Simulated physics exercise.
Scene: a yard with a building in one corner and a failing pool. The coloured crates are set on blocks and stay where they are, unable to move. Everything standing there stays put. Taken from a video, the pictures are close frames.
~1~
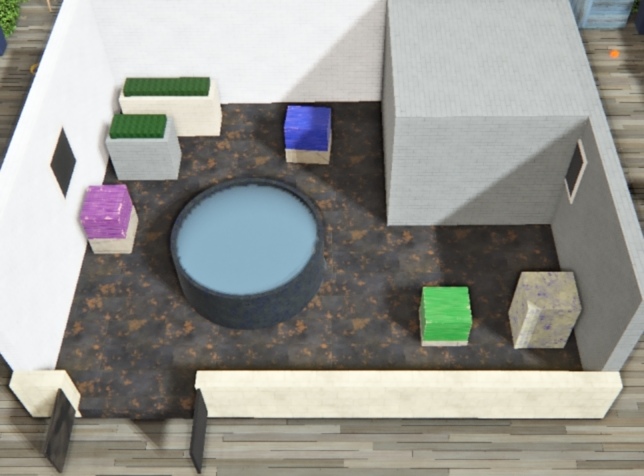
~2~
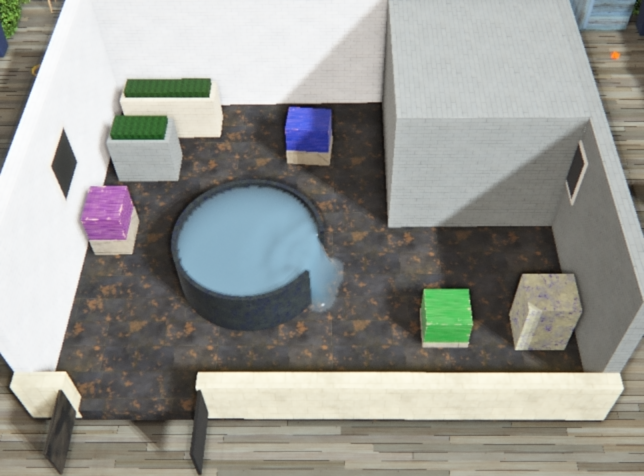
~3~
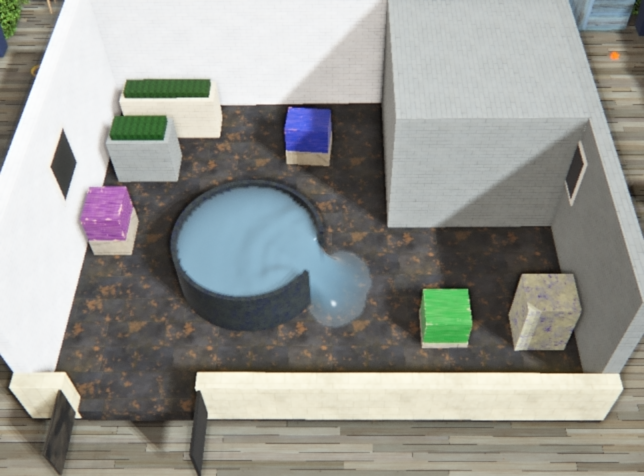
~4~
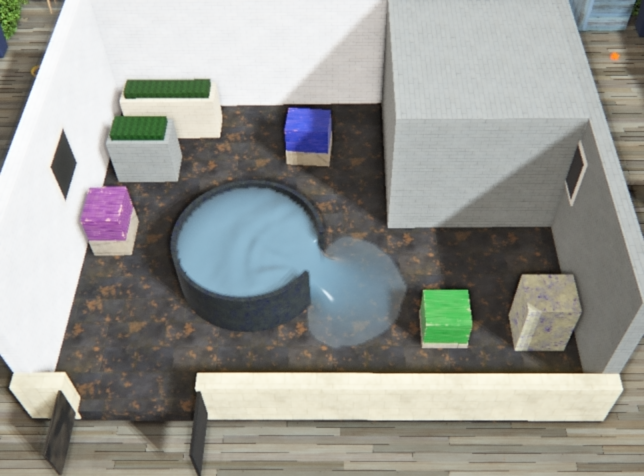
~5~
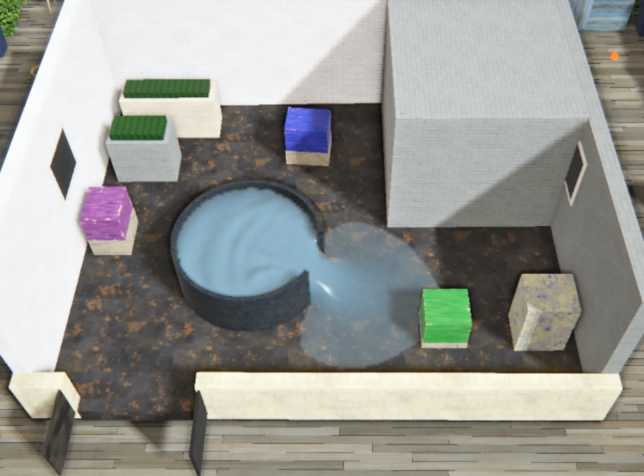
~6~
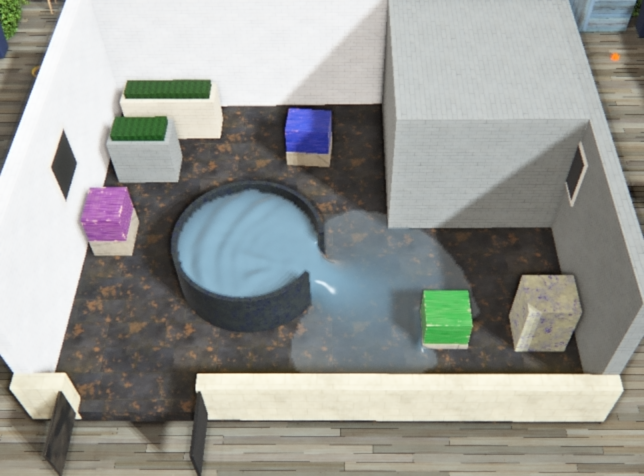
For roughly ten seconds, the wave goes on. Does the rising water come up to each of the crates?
The blue crate - no, it does not. The green crate - yes, it does. The purple crate - no, it does not.
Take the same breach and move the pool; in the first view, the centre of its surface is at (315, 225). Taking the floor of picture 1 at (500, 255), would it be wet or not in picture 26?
Answer for that point: Inundated.
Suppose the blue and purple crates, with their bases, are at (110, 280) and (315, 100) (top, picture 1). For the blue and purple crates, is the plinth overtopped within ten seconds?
Outcome - blue crate is not reached, purple crate is not reached.
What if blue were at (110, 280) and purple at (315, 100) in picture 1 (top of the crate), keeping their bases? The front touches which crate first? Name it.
I'd say it is the crate marked green.
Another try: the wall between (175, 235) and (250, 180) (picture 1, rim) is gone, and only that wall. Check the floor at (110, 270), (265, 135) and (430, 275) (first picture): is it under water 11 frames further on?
Spot one: Reached by the flood. Spot two: Reached by the flood. Spot three: Spared by the leak.
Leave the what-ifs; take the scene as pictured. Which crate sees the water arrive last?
I'd pick the purple one.
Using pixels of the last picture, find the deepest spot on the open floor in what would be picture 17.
It should be deepest at about (543, 234).
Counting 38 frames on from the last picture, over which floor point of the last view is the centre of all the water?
Centre point: Around (359, 293).
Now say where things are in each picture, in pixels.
In the first frame, the round pool at (248, 238) is whole and still.
In the second frame, the front is at (328, 259), out from the gap at (318, 272).
In the third frame, the front is at (349, 317), out from the gap at (318, 274).
In the fourth frame, the front is at (394, 314), out from the gap at (318, 275).
In the fifth frame, the front is at a hidden place, out from the gap at (317, 275).
In the sixth frame, the front is at (473, 311), out from the gap at (318, 275).
A moment on, water covers 30 % of the floor; the blue crate not reached, the green crate water round its plinth, the purple crate not reached.
Next, water covers 35 % of the floor; the blue crate not reached, the green crate water round its plinth, the purple crate not reached.
Then, water covers 40 % of the floor; the blue crate water round its plinth, the green crate water round its plinth, the purple crate not reached.
Later, water covers 60 % of the floor; the blue crate water round its plinth, the green crate water round its plinth, the purple crate water round its plinth.
In the end, water covers 90 % of the floor; the blue crate stayed above the water, the green crate was topped, the purple crate stayed above the water.
